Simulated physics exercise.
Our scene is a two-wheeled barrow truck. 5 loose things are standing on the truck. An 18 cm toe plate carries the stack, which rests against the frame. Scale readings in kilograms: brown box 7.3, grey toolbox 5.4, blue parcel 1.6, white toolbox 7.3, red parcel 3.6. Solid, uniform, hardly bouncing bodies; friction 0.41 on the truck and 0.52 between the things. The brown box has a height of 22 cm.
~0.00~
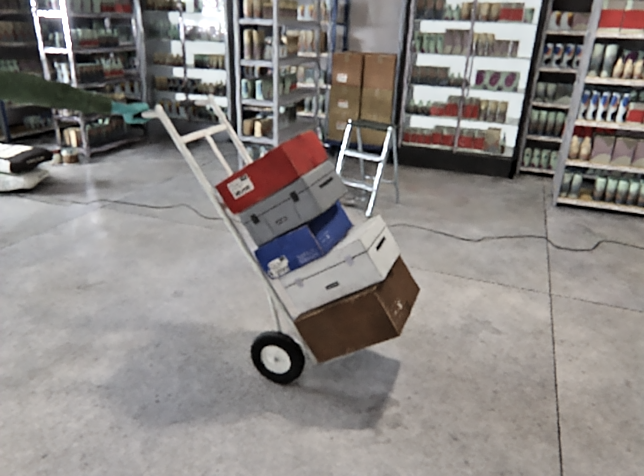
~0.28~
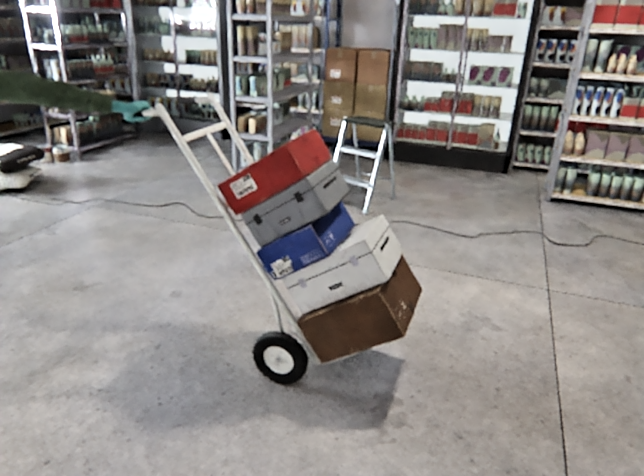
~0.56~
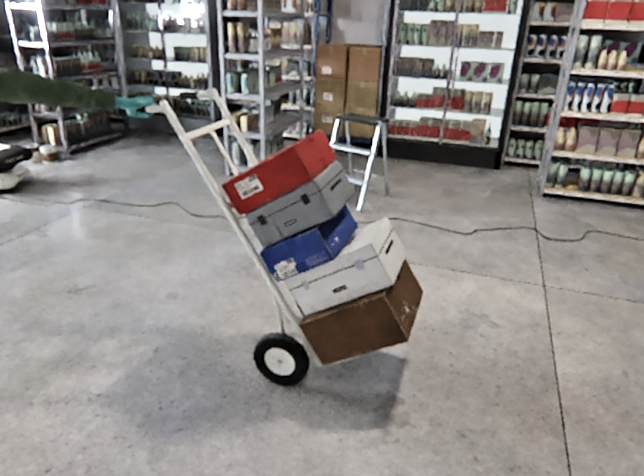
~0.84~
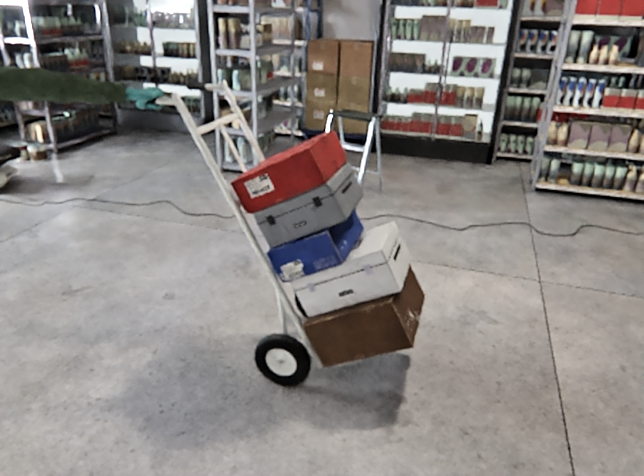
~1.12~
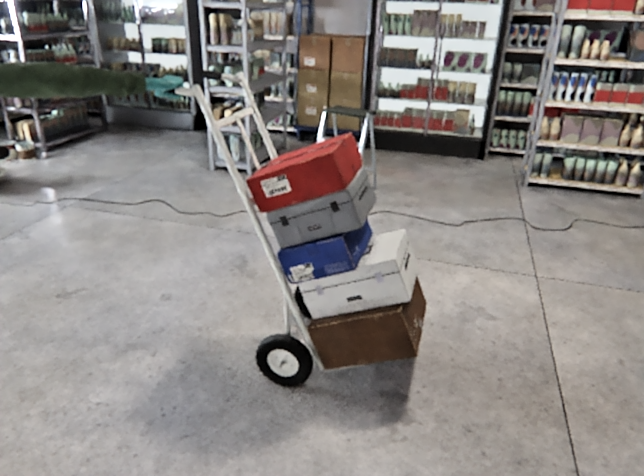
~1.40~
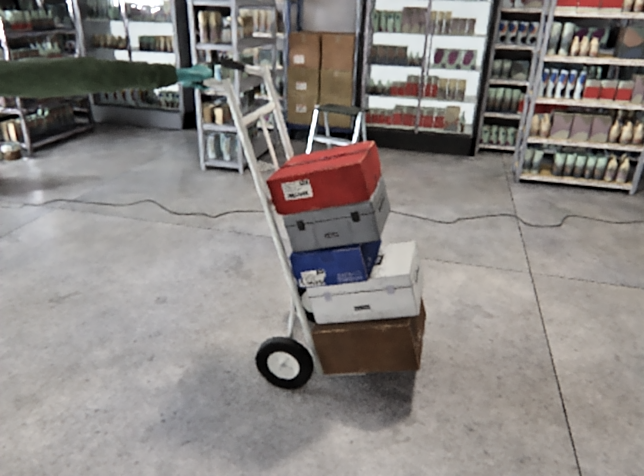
A hand truck stacked with five boxes is tilted slowly upright by a green-sleeved arm.
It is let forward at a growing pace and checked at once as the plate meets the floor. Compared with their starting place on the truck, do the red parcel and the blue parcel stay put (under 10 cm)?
The red parcel stays near its start; the blue parcel stays near its start.
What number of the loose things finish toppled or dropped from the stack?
So, 0 in all.
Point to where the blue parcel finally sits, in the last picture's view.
Around pixel (372, 267).
Around 2.10 s, truck upright; red parcel tipped 7° against what carries it near (399, 199); blue parcel tipped 7° against what carries it near (374, 265); grey toolbox tipped 7° against what carries it.
Around 2.70 s, truck upright.
Finally (4.0 s), all 5 still in place (within 10 cm). In the last view, red parcel near (391, 199), blue parcel near (372, 267).
